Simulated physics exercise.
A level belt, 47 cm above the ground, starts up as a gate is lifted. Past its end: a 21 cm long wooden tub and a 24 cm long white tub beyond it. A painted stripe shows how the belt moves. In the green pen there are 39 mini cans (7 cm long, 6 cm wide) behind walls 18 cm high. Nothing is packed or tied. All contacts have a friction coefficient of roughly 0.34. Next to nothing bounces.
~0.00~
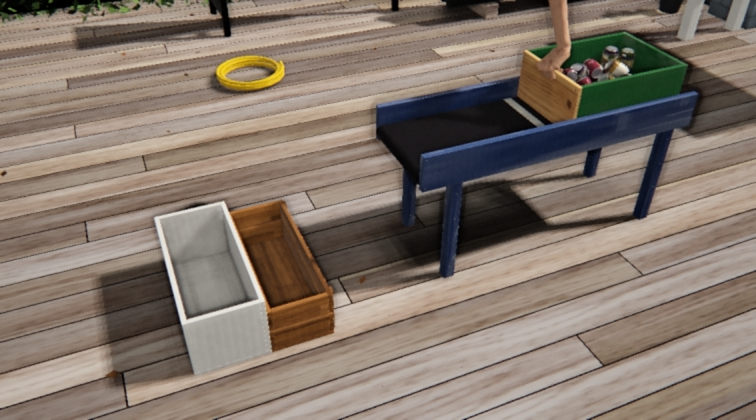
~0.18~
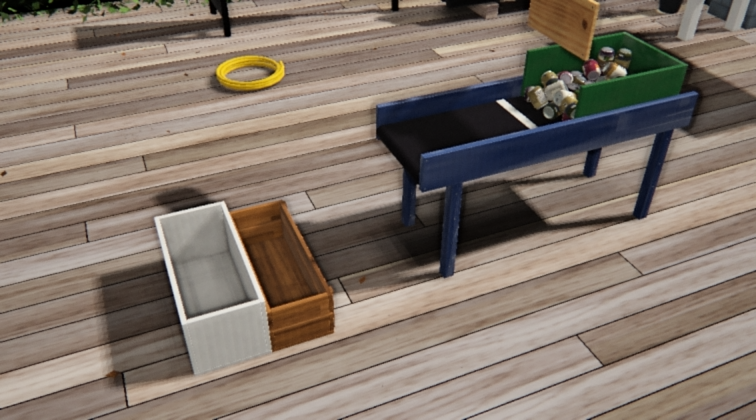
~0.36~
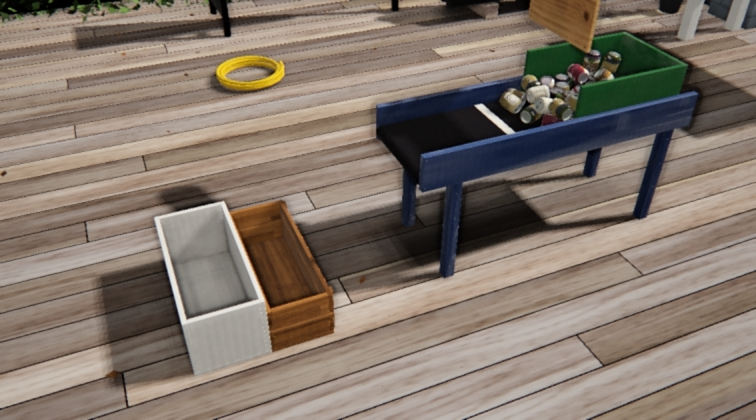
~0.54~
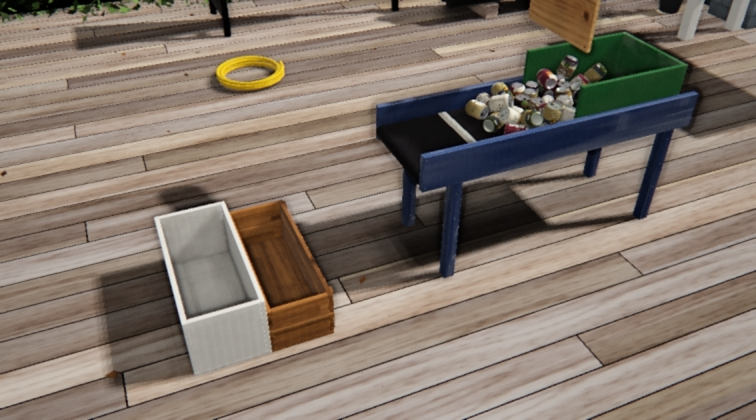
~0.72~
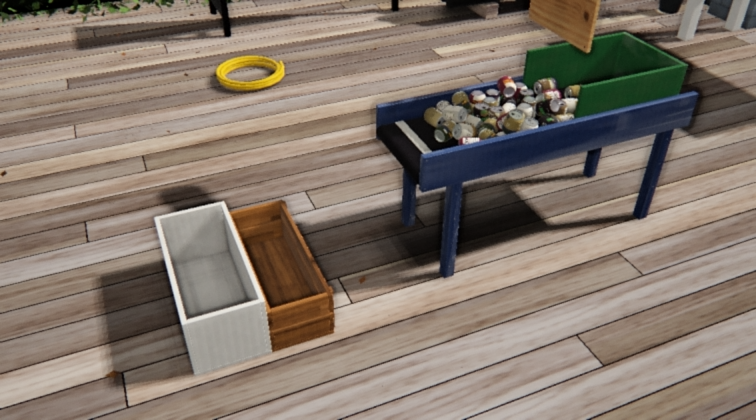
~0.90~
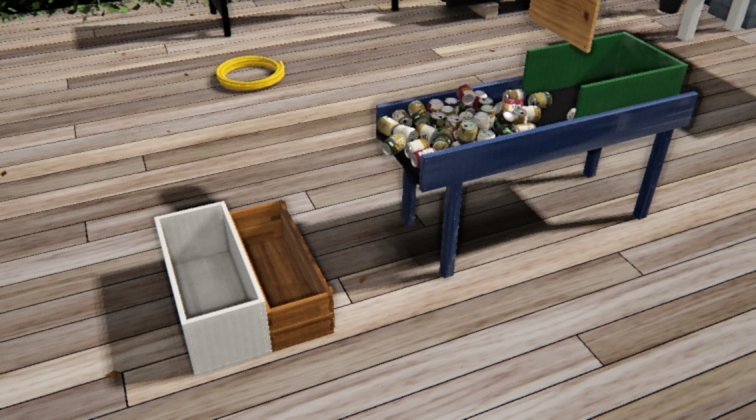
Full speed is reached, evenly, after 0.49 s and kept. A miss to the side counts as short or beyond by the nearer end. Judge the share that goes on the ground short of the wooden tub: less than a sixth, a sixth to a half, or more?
Expect upwards of half of the load on the ground short of the wooden tub.
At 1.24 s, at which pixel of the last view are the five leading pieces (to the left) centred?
Around (319, 262).
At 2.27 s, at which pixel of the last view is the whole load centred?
Around (354, 262).
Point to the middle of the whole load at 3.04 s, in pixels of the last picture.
Around (355, 263).
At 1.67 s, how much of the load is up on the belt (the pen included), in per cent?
Some 5 per cent.
After 1.24 s, 1 still in the green pen, 14 on the belt, 5 on the ground short of the wooden tub and 19 in the air.
After 1.67 s, 2 on the belt, 27 on the ground short of the wooden tub and 10 in the air.
After 2.27 s, 1 on the belt and 38 on the ground short of the wooden tub.
When it is over (at 3.04 s), 39 on the ground short of the wooden tub. Asked share, 39 of 39, 100 per cent.
